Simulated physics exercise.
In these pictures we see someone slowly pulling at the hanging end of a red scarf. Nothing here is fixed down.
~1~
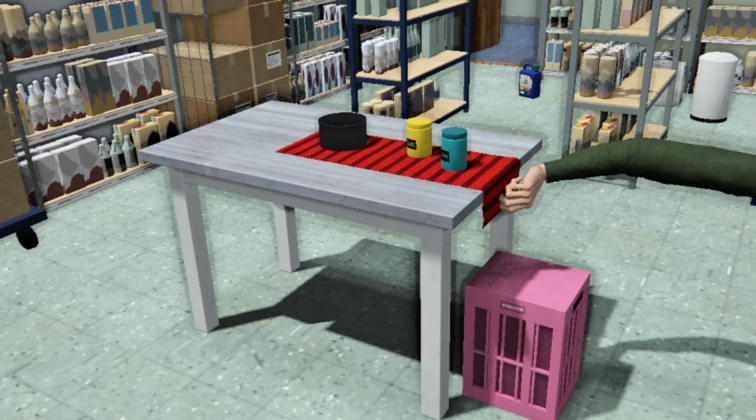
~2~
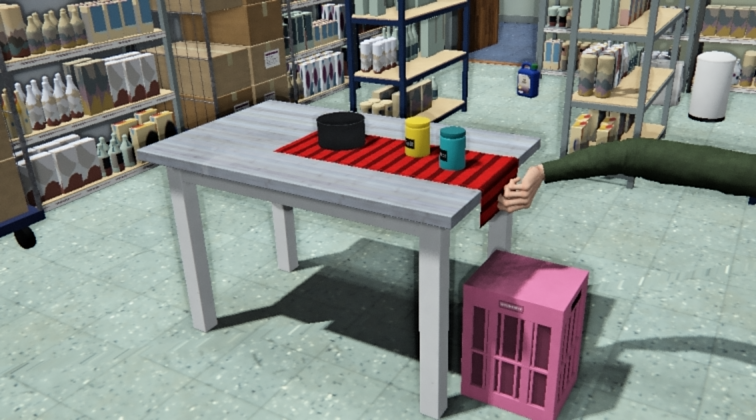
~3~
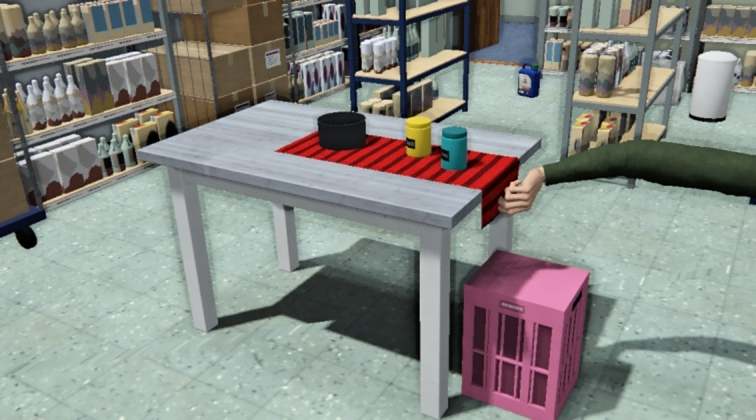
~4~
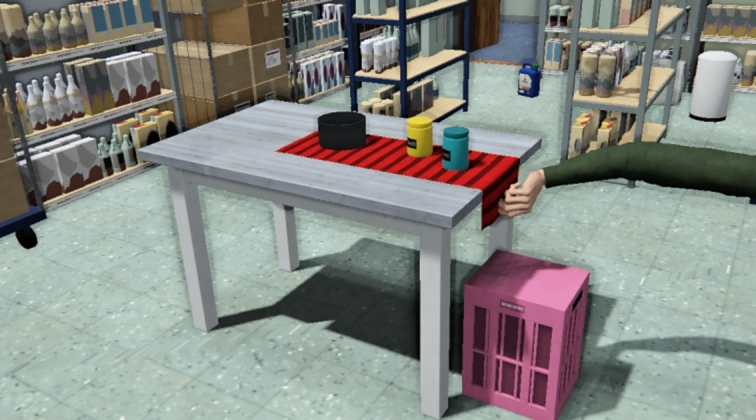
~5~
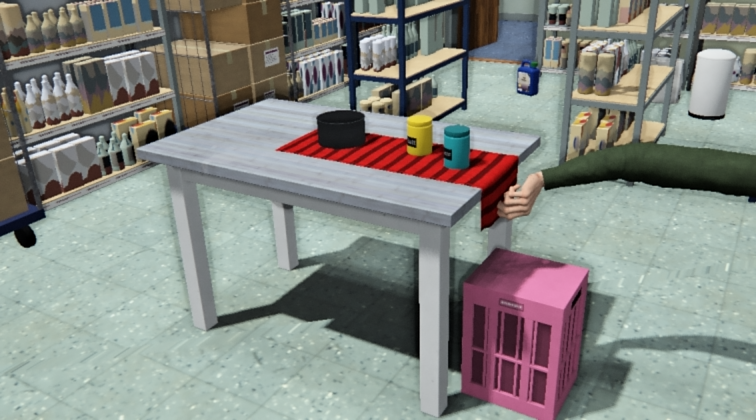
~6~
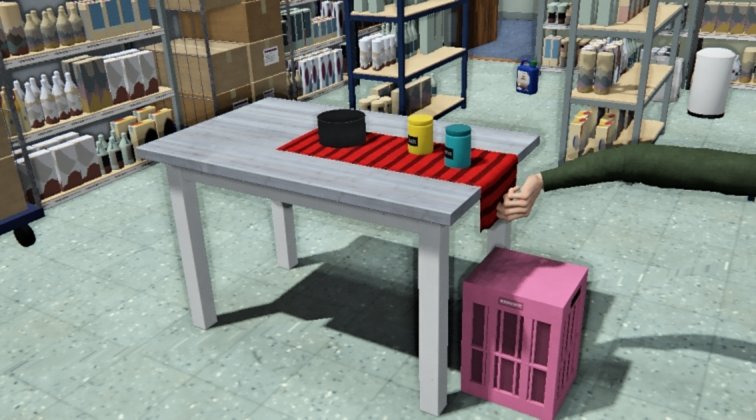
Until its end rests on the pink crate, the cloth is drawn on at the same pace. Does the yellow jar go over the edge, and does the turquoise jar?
Taking them in order, the yellow jar does not go over, the turquoise jar goes over.
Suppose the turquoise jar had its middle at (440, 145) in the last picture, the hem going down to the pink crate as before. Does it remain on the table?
Outcome: Off.
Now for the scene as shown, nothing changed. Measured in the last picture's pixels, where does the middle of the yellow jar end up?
I'd put its resting spot close to pixel (473, 143).
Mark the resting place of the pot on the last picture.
Look around pixel (389, 136) in the last picture.
Then, 0.24 s later than the last view, hem going down; yellow jar carried along near (435, 137); turquoise jar moved a little.
Then, 0.70 s later than the last view, hem going down; yellow jar carried along near (454, 140); turquoise jar carried along near (496, 147).
Then, 1.16 s later than the last view, hem on the crate; yellow jar carried along near (471, 142); turquoise jar over the edge.
Finally, hem on the crate; yellow jar carried along near (473, 143); turquoise jar over the edge. The yellow jar keeps clear of the edge and the turquoise jar falls off.
